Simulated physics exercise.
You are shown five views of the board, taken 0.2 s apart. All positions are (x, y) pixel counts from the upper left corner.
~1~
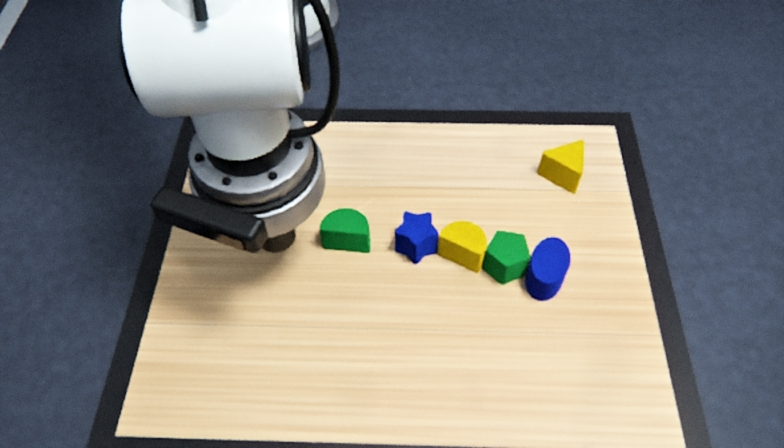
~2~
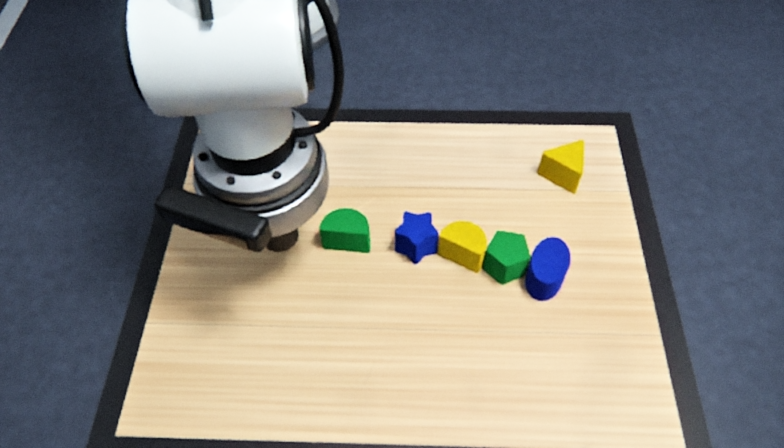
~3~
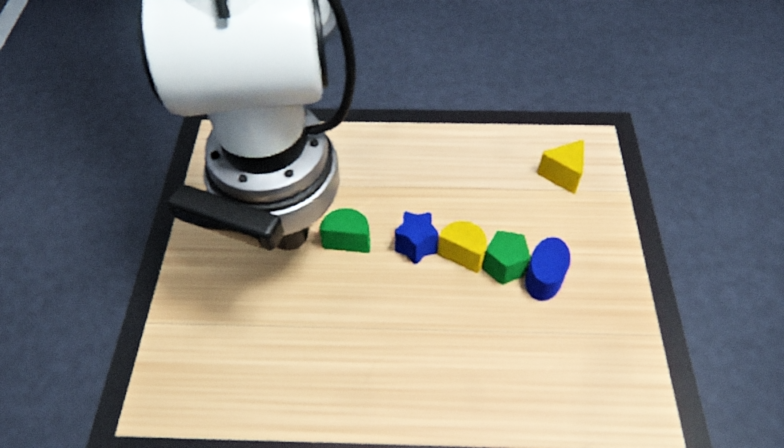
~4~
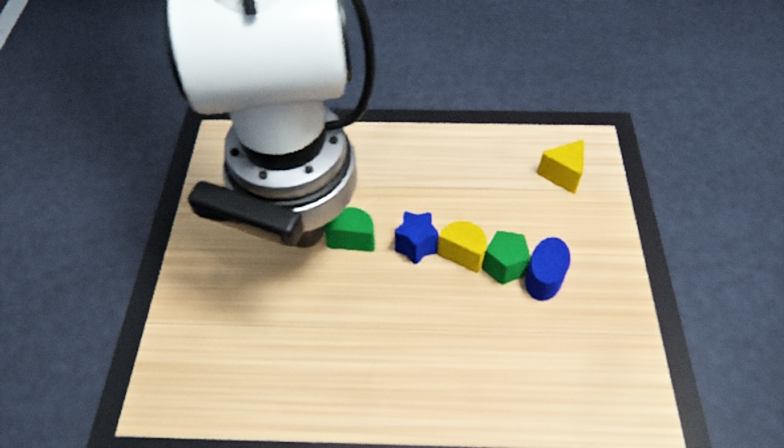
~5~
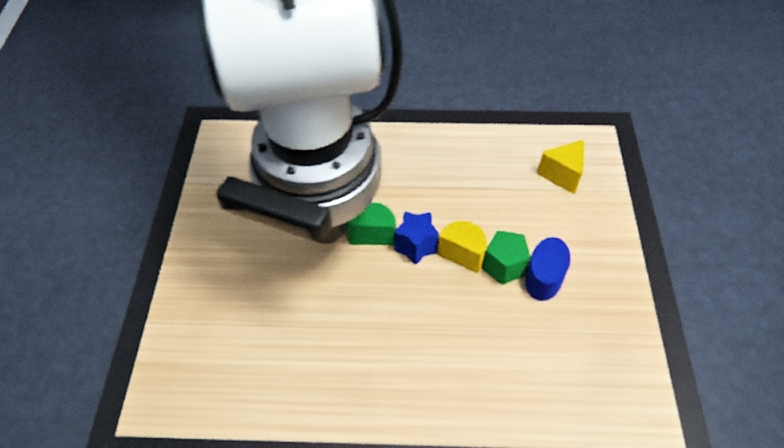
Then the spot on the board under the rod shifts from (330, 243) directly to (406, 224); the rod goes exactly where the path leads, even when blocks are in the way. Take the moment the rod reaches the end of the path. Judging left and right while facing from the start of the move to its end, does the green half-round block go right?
I expect not.
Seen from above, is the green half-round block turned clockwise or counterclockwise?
Looking down, my answer is that the green half-round block rotates anticlockwise.
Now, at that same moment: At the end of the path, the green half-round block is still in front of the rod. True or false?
That is true.
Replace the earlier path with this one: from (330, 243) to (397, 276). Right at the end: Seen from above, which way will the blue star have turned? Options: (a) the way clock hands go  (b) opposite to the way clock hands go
a
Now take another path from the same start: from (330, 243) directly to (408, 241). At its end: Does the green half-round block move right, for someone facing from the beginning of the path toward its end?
My answer is no.
What follows on the original path. Halfway along, rod (368, 219); green half-round block (407, 198), turned 25° anticlockwise; blue star (428, 222), turned 40° clockwise.
At the end, rod (406, 209); green half-round block (438, 182), turned 50° anticlockwise; blue star (440, 224), turned 65° clockwise; yellow half-round block (472, 244); green pentagonal block (512, 251), turned 20° anticlockwise.
